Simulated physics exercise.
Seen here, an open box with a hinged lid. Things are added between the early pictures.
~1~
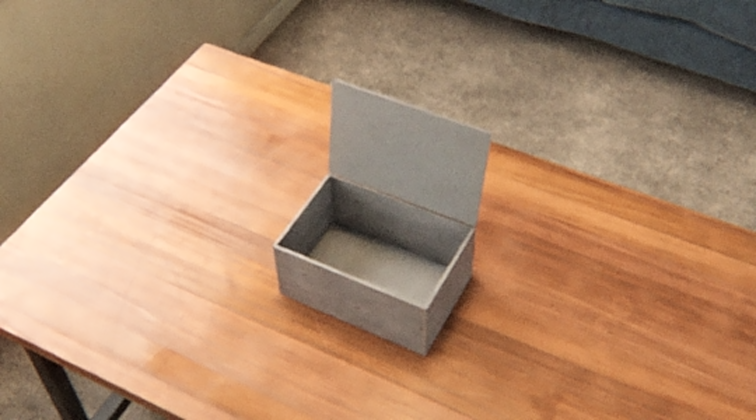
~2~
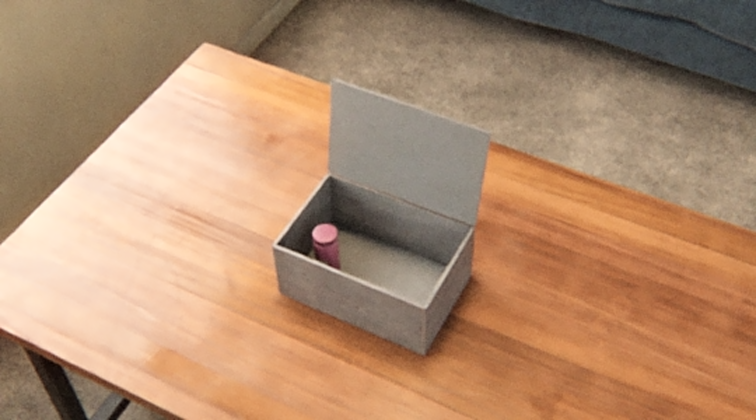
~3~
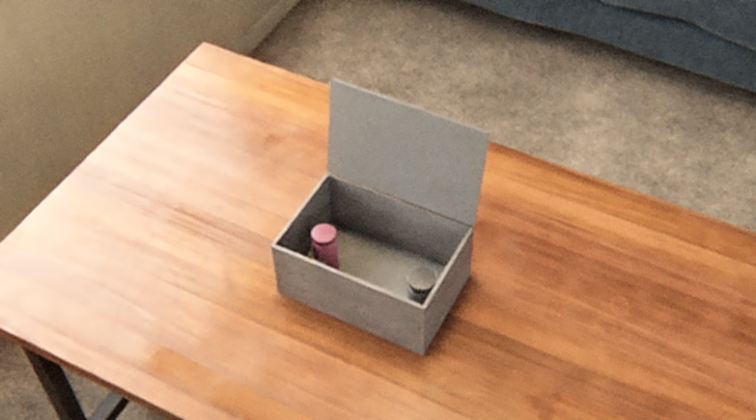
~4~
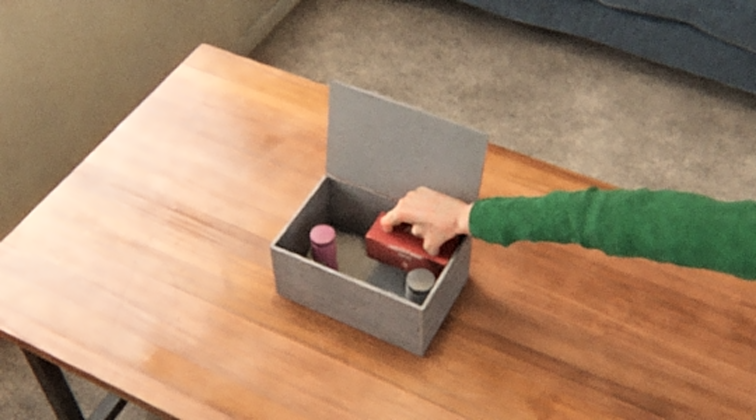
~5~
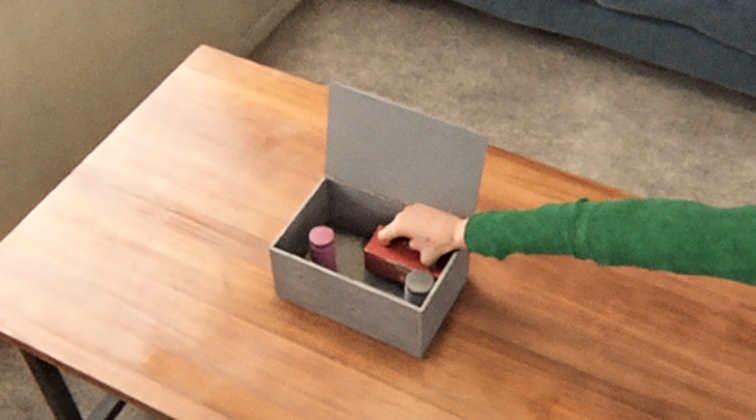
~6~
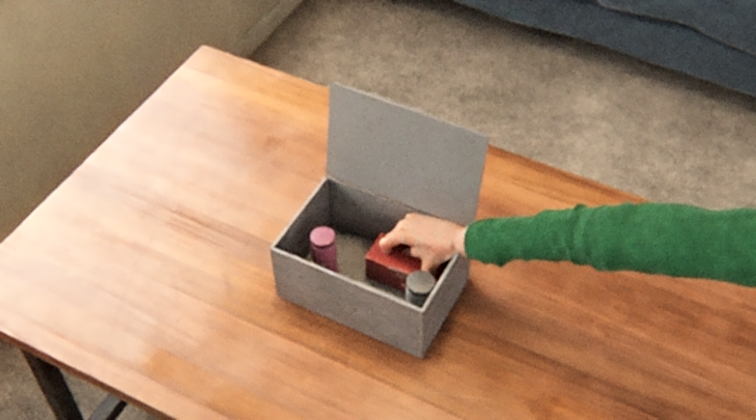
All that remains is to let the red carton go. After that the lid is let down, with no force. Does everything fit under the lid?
As it turns out, it closes.
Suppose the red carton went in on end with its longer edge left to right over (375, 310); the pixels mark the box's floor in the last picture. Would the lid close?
Then it stays ajar.
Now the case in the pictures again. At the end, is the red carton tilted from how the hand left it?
It stays as placed.
Then, 1.20 s after the last picture, lid starting down.
Then, 1.80 s after the last picture, lid 47° above the rim.
Then, 2.20 s after the last picture, lid 19° above the rim.
At rest, lid shut; all 3 in place. Seen from the same camera at the end, red carton near (411, 269).
